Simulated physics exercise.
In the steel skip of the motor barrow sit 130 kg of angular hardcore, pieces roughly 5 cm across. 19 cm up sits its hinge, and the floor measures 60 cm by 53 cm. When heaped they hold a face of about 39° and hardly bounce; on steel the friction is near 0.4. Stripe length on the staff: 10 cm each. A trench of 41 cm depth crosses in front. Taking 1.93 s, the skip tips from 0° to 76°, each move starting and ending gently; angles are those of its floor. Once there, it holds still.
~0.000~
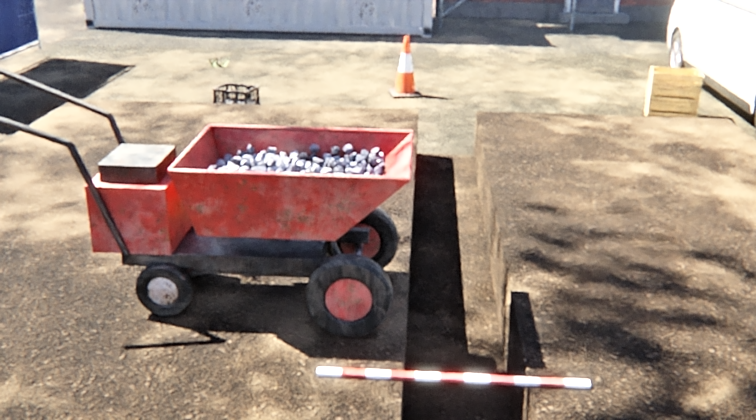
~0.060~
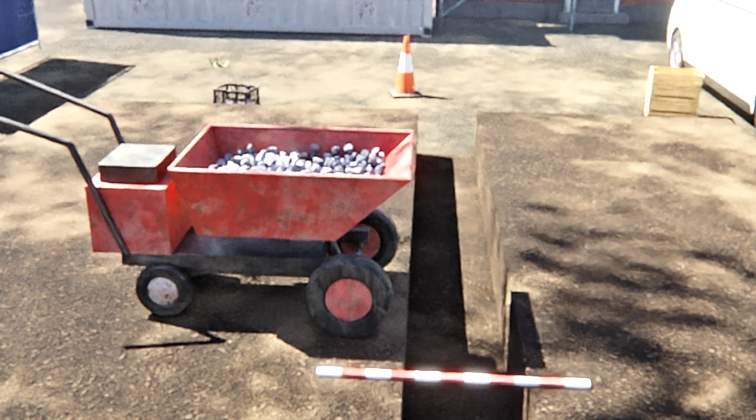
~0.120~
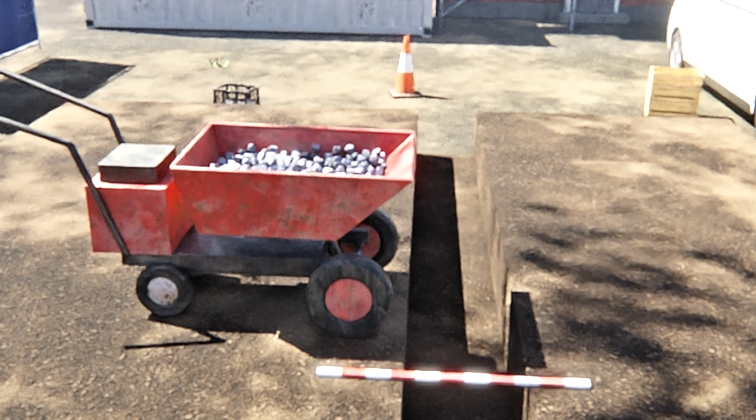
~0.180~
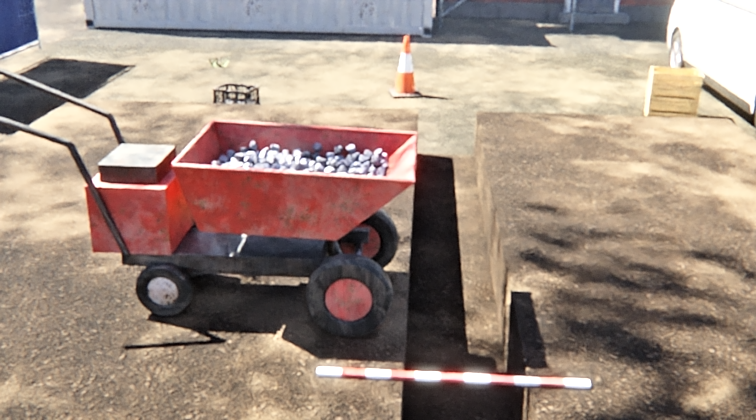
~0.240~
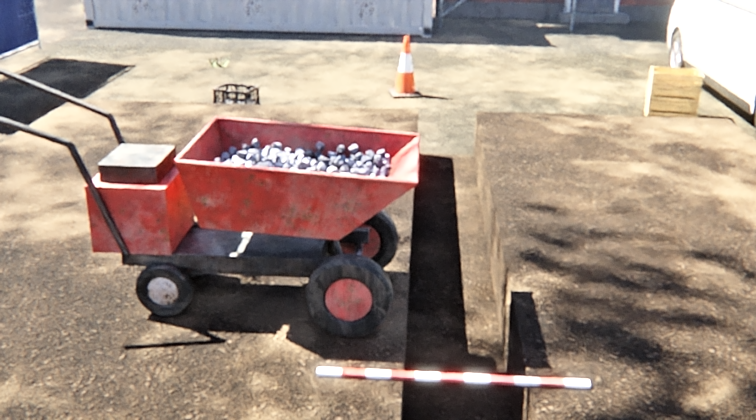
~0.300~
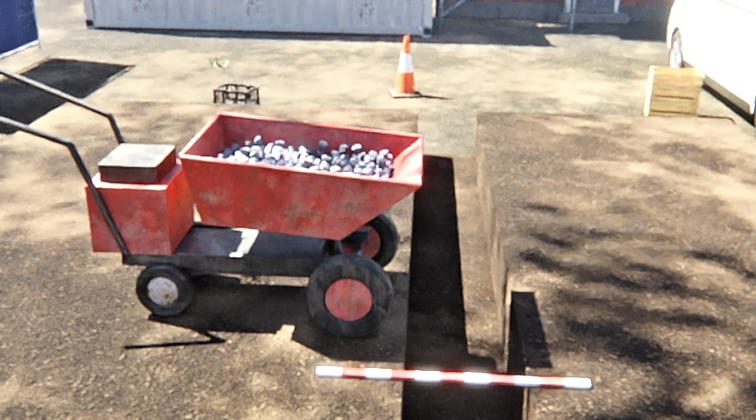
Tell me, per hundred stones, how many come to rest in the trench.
65 per hundred.
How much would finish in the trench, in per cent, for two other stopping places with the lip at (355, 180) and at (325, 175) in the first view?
Estimates: 100 % then 100 %.
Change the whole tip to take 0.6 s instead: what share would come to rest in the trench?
Roughly 40 per cent would.
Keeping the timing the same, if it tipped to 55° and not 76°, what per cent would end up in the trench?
Then about 15 per cent.
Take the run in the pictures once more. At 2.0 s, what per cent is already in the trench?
I'd say near 30 per cent at that time.
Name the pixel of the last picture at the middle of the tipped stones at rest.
Their middle lands near (497, 362).
After 1.5 s the floor is at 64°; 100 % in the skip; the foremost stones are at (479, 262).
After 2.0 s the floor is at 76°; 43 % in the skip, 31 % in the trench, 26 % past the trench; the foremost stones are at (601, 306).
After 2.4 s the floor is at 76°; 11 % in the skip, 52 % in the trench, 37 % past the trench; the foremost stones are at (674, 334).
After 4.3 s the floor is at 76°; 0 % in the skip, 65 % in the trench, 35 % past the trench; the foremost stones are at (685, 336).
